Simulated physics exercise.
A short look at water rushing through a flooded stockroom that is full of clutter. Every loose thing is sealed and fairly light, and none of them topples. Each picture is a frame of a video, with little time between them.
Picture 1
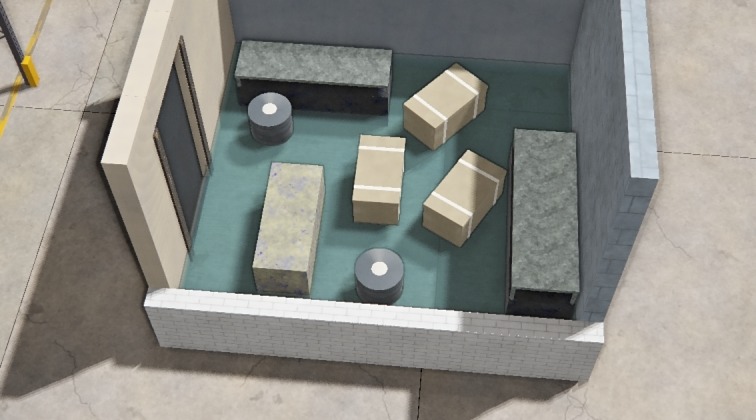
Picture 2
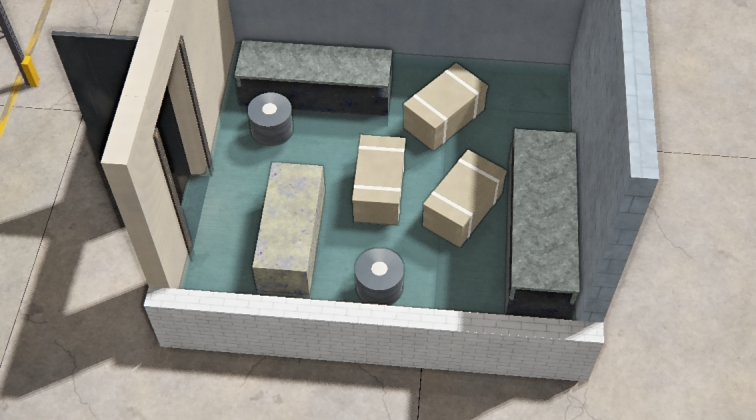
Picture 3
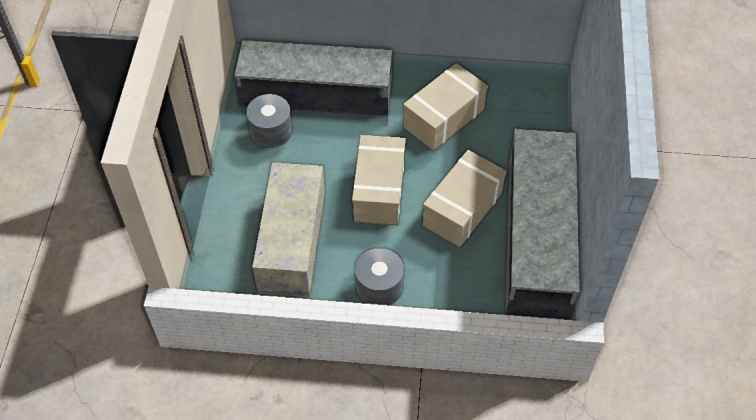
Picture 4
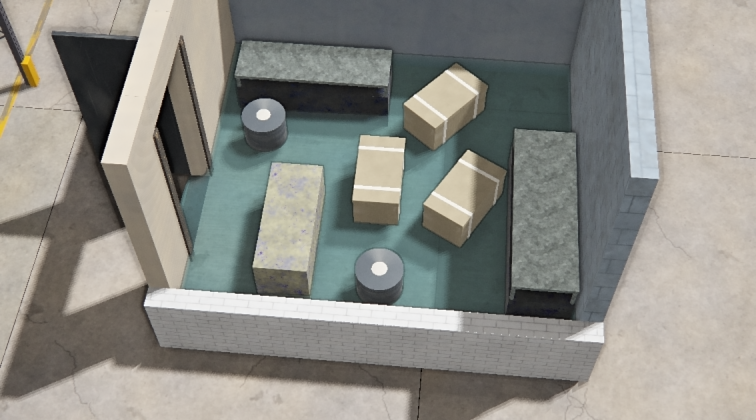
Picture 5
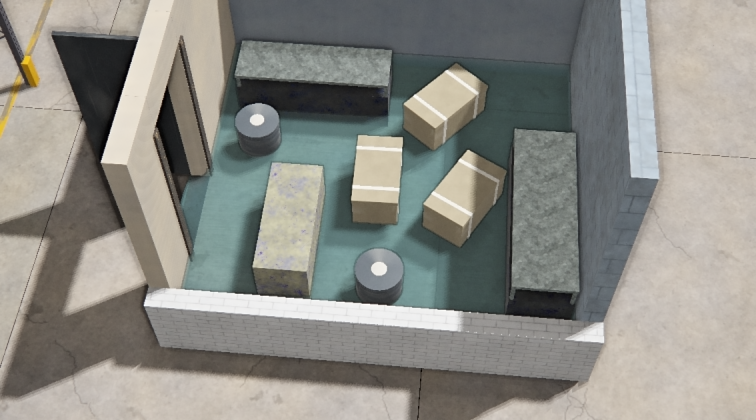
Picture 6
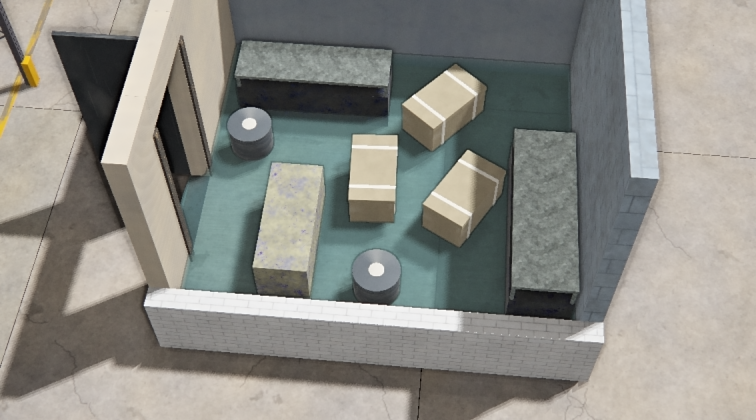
In this clip, a dark door on the left swings outward from a flooded stockroom holding boxes and round tubs; the upper-left tub then drifts slightly left and down, and the middle box and lower tub shift slightly left.
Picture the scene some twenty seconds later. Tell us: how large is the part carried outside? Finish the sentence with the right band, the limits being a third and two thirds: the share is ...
The share is from a third to two thirds.
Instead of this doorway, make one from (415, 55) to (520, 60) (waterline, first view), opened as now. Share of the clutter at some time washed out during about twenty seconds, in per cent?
Roughly 80 in a hundred.
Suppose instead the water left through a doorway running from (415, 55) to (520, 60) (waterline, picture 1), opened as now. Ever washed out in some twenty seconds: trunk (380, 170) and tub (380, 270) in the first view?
Taking them in order, escaped and retained.
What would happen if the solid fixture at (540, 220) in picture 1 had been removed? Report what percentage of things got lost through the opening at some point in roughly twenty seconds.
It comes out close to 40 percent.
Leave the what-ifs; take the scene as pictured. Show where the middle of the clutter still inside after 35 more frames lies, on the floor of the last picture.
Around pixel (360, 264).
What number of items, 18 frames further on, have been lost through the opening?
1.
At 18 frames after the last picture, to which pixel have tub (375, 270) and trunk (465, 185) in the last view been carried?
First near (332, 281), second near (427, 196).
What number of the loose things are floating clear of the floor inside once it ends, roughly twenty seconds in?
The count is 2.
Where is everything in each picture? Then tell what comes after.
The first picture shows a tub at (270, 109), afloat; a trunk at (379, 168), afloat; 0 of 5 have shifted.
The second picture shows a tub at (270, 109) floats; a trunk at (379, 168) floats; 0 of 5 have shifted.
The third picture shows a tub at (268, 111), afloat; a trunk at (379, 168), afloat; 0 of 5 have shifted.
The fourth picture shows a tub at (263, 115) floats, close to its start; a trunk at (379, 169) floats; 1 of 5 have shifted.
The fifth picture shows a tub at (257, 120), afloat, close to its start; a trunk at (378, 168), afloat; 1 of 5 have shifted.
The sixth picture shows a tub at (249, 124) floats, close to its start; a trunk at (373, 167) floats, close to its start; 2 of 5 have shifted.
A moment on, 1 of 5 are out; 4 afloat.
Next, 1 of 5 are out; 3 afloat.
Later, 3 of 5 are out; 2 afloat.
In the end, 3 of 5 are out; 2 afloat.
